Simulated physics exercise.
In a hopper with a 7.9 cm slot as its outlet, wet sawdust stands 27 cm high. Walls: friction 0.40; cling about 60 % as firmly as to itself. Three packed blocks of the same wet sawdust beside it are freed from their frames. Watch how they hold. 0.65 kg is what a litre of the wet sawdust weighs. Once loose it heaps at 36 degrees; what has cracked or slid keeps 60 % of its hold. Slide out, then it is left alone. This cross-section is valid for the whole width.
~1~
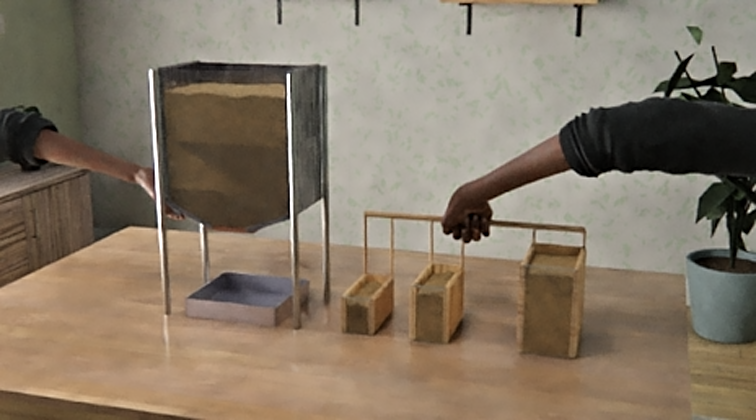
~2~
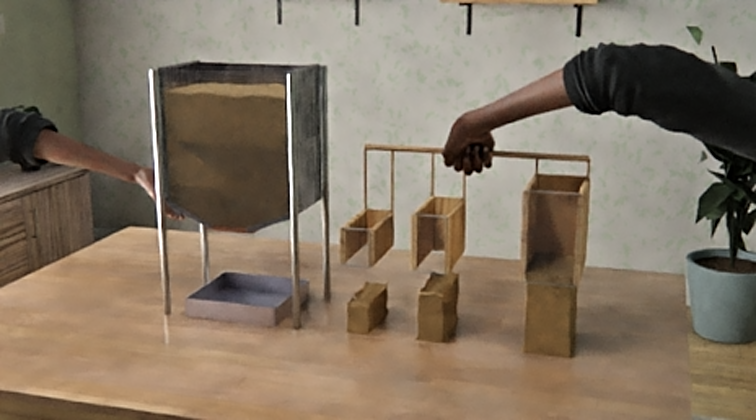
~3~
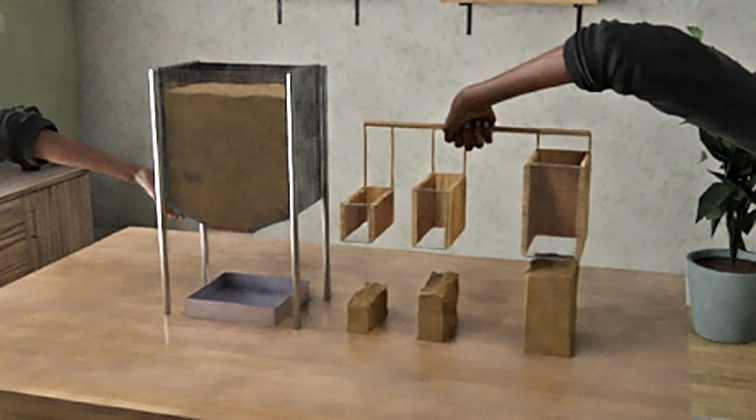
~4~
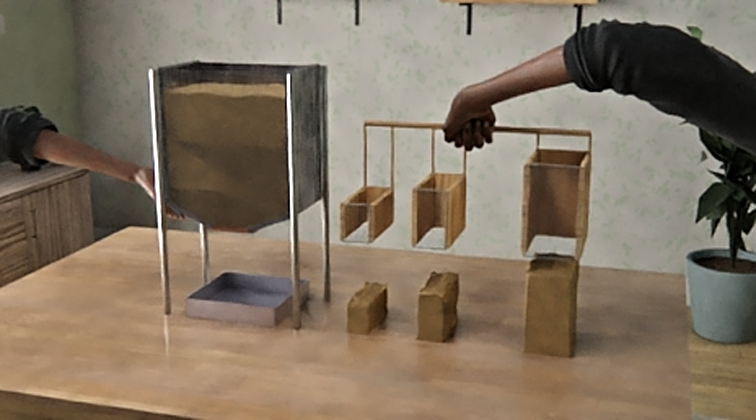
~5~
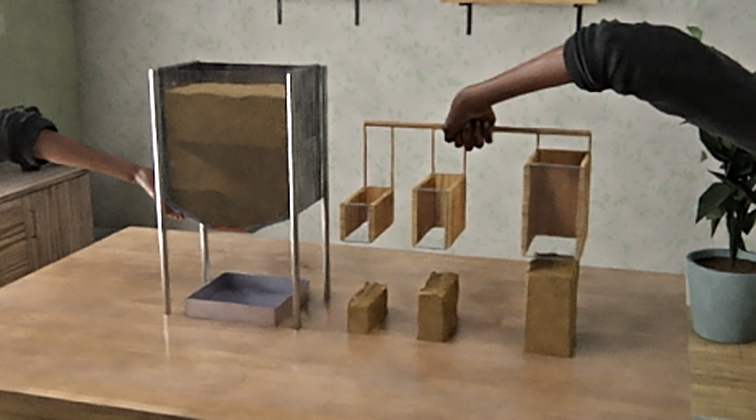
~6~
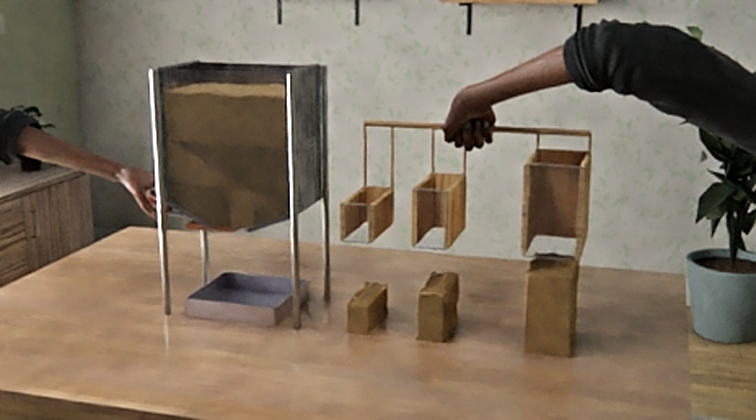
The clip opens with a hand at the left of a brown-filled hopper above a tray, while another hand lifts three joined wooden moulds off three brown blocks. The raised moulds then stay still above the standing blocks, and lastly the left hand pulls the hopper's slide slightly leftward.
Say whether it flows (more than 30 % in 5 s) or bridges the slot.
Obstructed outlet.
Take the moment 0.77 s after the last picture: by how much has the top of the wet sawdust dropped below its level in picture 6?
0.0 cm.
Then, 0.35 s after the last picture, 0 % has run out.
Then, 0.77 s after the last picture, 0 % has run out.
Then, 1.18 s after the last picture, 0 % has run out.
Then, 1.60 s after the last picture, 0 % has run out.
Then, 4.90 s after the last picture, at the end, 0 % has run out.
